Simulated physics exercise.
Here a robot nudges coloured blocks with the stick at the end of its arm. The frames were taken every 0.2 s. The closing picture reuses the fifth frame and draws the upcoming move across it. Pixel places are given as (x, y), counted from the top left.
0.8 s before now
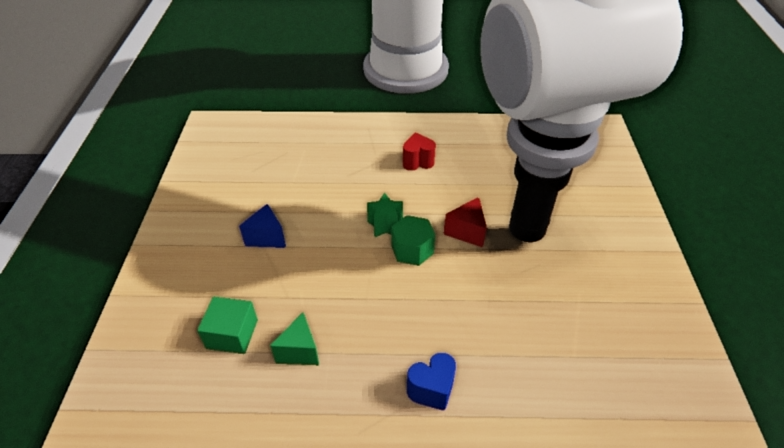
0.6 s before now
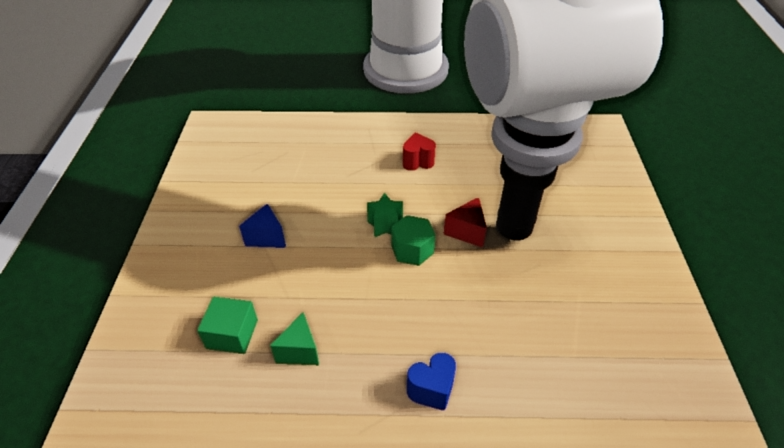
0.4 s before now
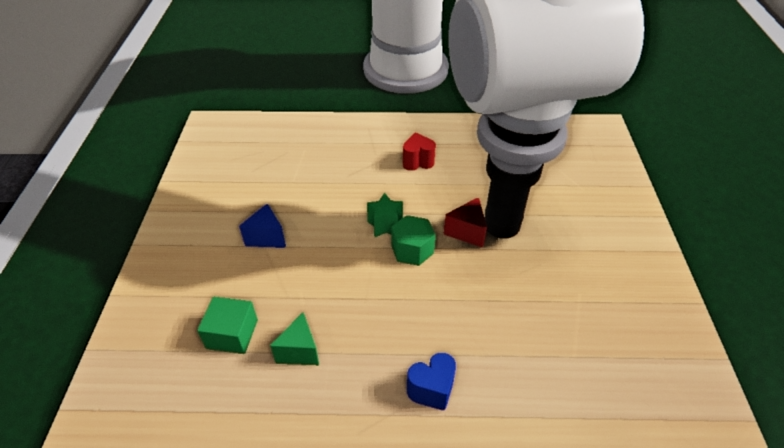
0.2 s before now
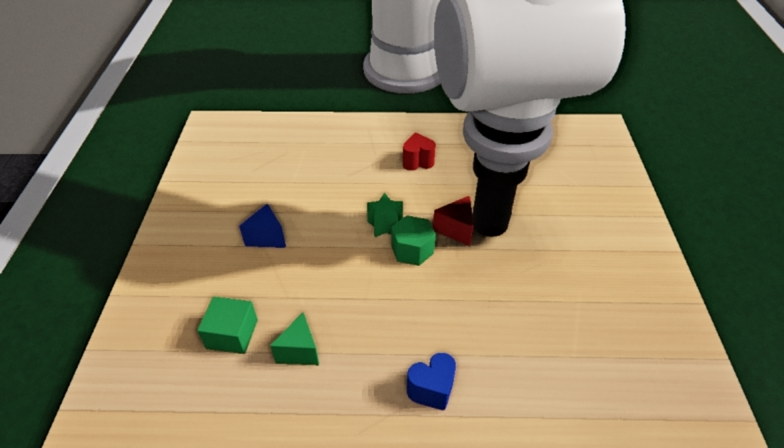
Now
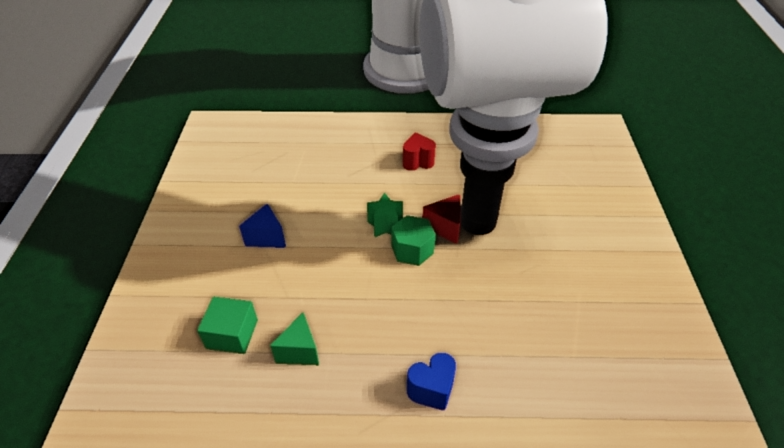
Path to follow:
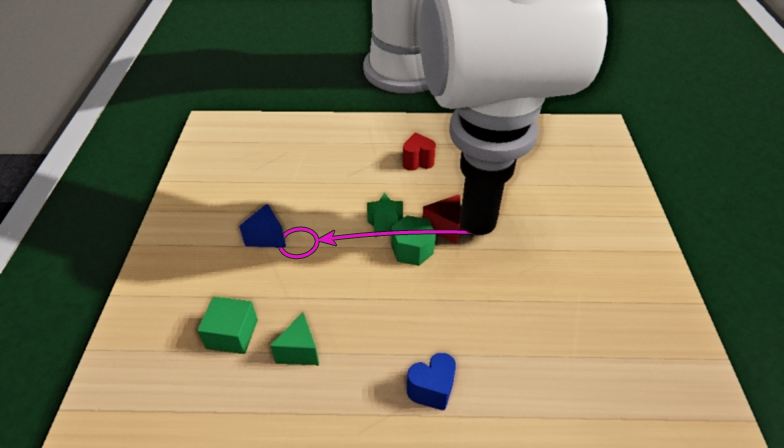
Robot arm moving its black stick left across a wooden board and nudging a red triangular block left against a green hexagon.
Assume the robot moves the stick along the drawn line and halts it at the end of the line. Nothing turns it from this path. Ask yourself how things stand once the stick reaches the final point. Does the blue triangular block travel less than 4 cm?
Yes, I think so.
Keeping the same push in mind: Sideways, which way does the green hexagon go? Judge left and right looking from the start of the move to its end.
Sideways, to the left.
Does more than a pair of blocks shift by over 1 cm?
Yes - that is the case.
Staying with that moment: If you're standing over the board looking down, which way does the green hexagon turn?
The green hexagon rotates counterclockwise.
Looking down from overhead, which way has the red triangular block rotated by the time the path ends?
Direction: Clockwise.
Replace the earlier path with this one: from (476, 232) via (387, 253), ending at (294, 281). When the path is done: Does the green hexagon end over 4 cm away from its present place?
My answer is yes.
The drawn path runs from (476, 232) by way of (417, 232) and (358, 235) to (299, 243).
The first path, step by step. One third of the way, stick (418, 223); green star (363, 204), turned 40° anticlockwise; green hexagon (391, 235), turned 55° anticlockwise; red triangular block (392, 199), turned 30° clockwise.
Two thirds of the way, stick (357, 226); green star (324, 202), turned 15° anticlockwise; green hexagon (364, 245); red triangular block (357, 193), turned 70° clockwise.
At the end, stick (297, 233); blue triangular block (259, 219); green star (301, 199), turned 75° clockwise; green hexagon (364, 245), turned 140° anticlockwise; red triangular block (356, 193), turned 75° clockwise.
